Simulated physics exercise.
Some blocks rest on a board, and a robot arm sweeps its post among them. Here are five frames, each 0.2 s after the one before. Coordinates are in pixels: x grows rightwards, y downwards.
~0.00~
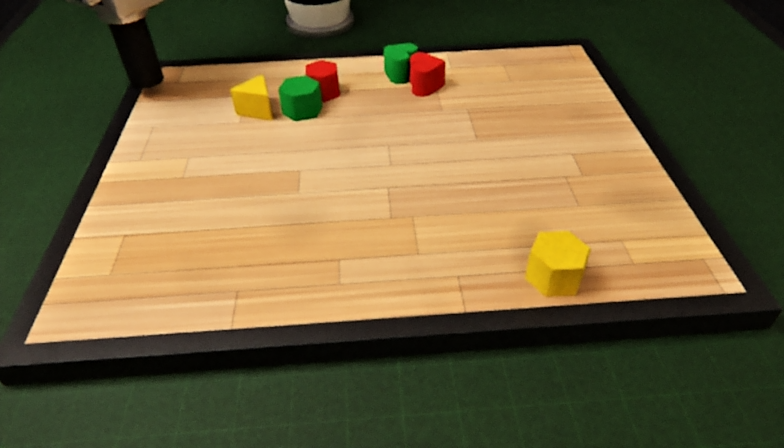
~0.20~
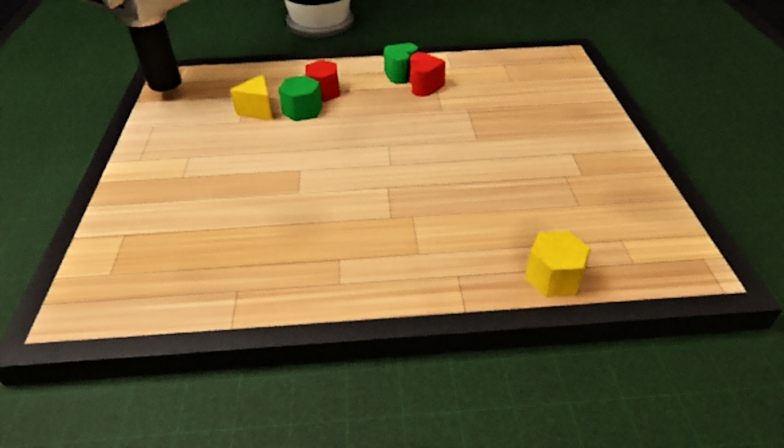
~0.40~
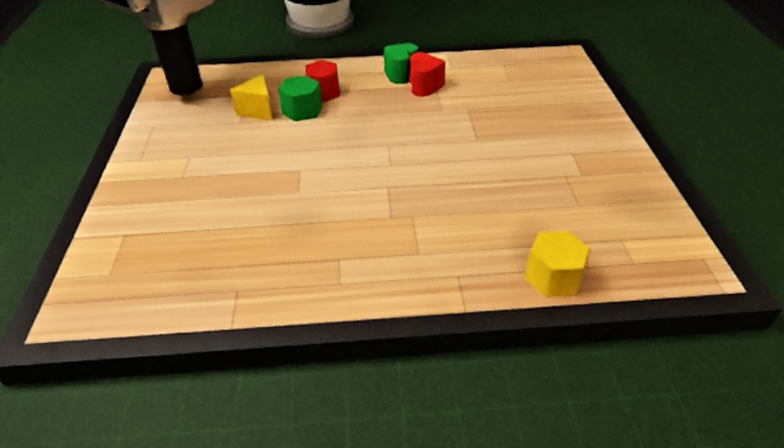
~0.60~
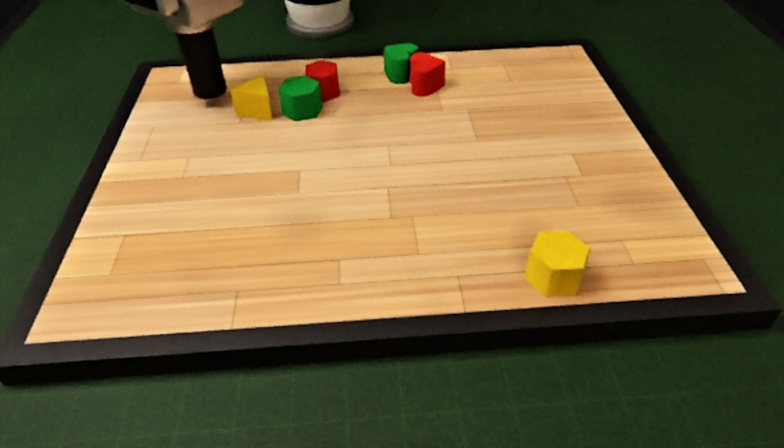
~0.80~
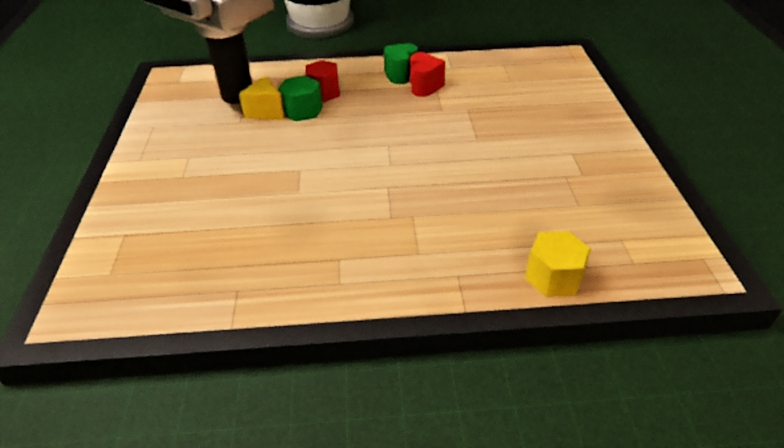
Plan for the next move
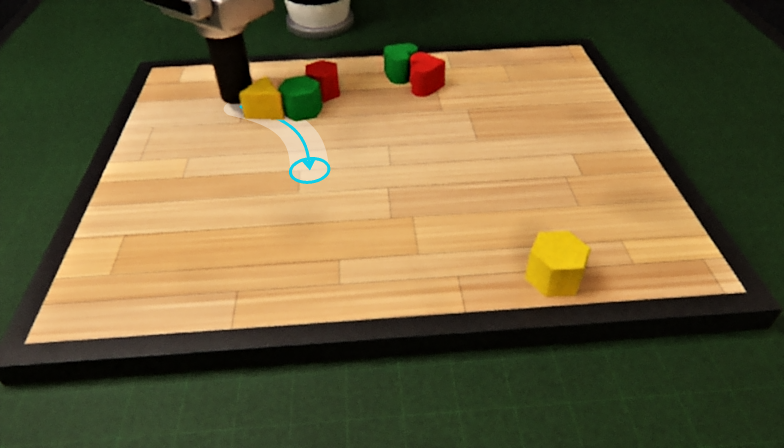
A robot arm slid its black post rightward along the far left part of the wooden board until it nudged the yellow triangle toward the green hexagonal block, while the other blocks stayed still.
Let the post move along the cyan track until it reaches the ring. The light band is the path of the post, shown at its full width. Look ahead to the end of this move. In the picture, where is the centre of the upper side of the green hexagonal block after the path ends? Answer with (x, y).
Somewhere near (325, 86).
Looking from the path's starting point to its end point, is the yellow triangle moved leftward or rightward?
That block drifts left.
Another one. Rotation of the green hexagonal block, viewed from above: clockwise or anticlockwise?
The green hexagonal block rotates counterclockwise.
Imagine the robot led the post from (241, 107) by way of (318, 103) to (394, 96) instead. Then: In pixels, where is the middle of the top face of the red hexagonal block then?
Its top centre lands on (350, 59).
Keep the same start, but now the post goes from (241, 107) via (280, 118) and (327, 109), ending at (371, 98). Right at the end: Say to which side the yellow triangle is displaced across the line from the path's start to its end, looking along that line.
Heads right.
The drawn path runs from (241, 107) via (278, 119) and (303, 140), ending at (310, 170).
What follows on the original path. One third of the way, post at (277, 107); yellow triangle at (301, 100), turned 15° anticlockwise; green hexagonal block at (324, 86), turned 60° anticlockwise.
Two thirds of the way, post at (301, 129); yellow triangle at (332, 112), turned 40° anticlockwise; green hexagonal block at (325, 86), turned 65° anticlockwise.
At the end, post at (308, 158); yellow triangle at (334, 113), turned 45° anticlockwise; green hexagonal block at (325, 86), turned 65° anticlockwise; red hexagonal block not moved.
